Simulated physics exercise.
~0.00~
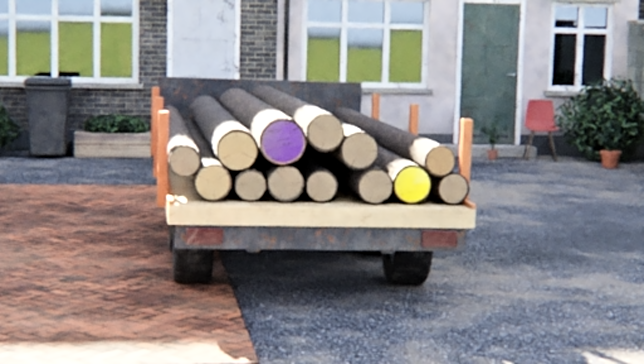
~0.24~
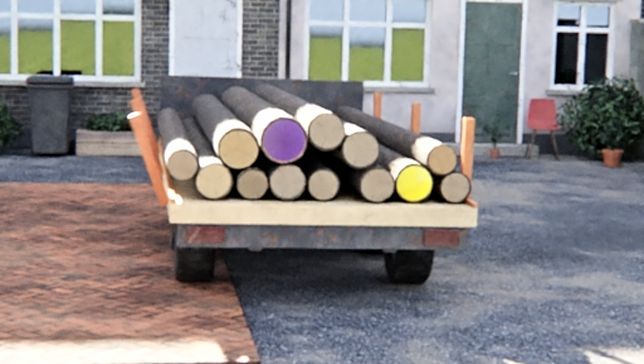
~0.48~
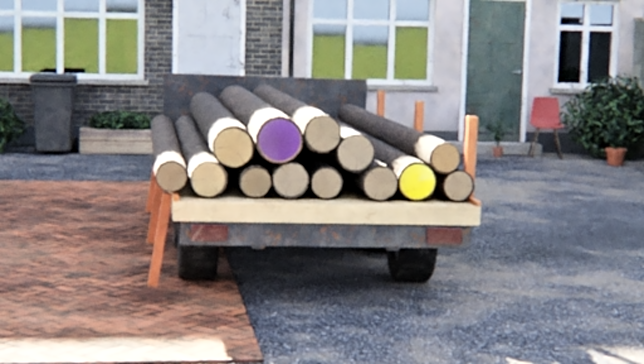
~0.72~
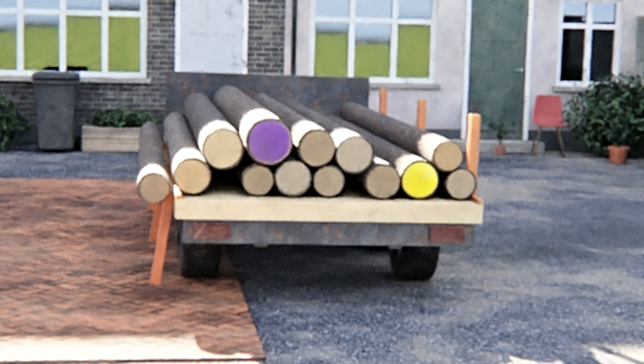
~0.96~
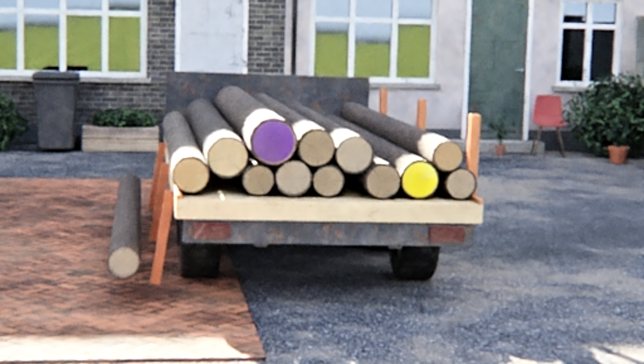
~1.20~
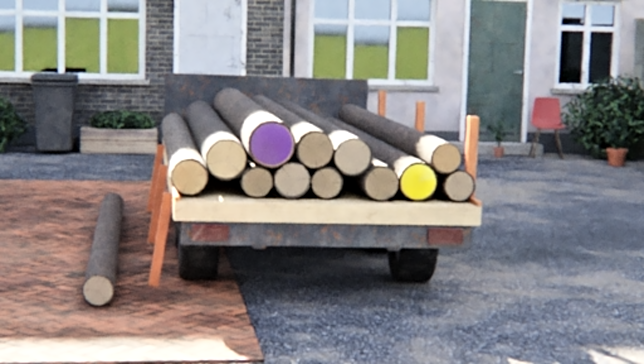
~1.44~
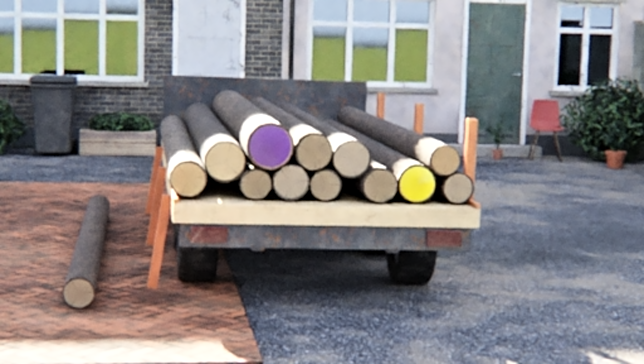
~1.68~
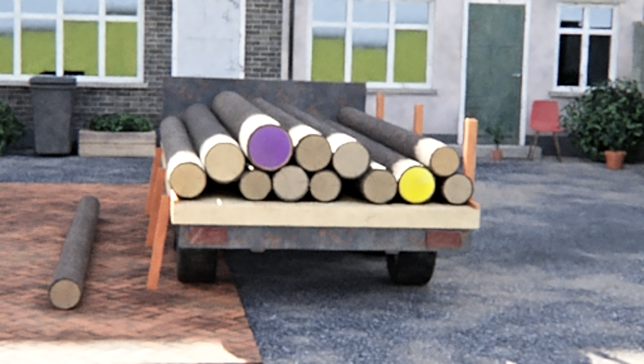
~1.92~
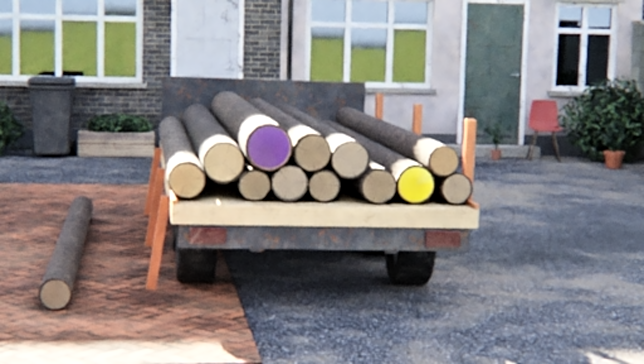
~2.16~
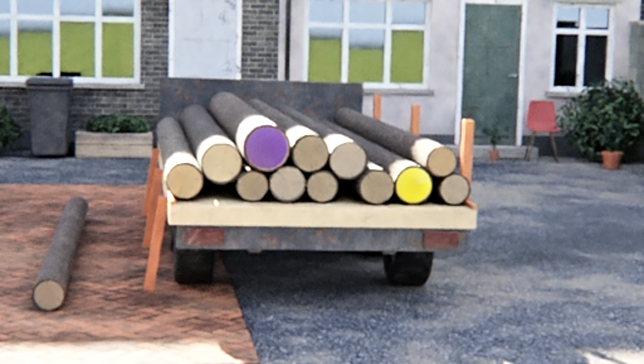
In a paved yard before a brick and pale-walled house, a low trailer is seen from behind, the view swaying slightly. Dark timber poles lie stacked on its deck with their round ends facing us, one painted purple near the top and one yellow low on the right, between orange posts. The left posts swing outward and drop to hang beside the deck. The upper poles shift a little left, and the outermost one rolls over the edge and falls onto the red bricks. It rolls slightly left and settles there, while the purple and yellow poles remain aboard with the others.
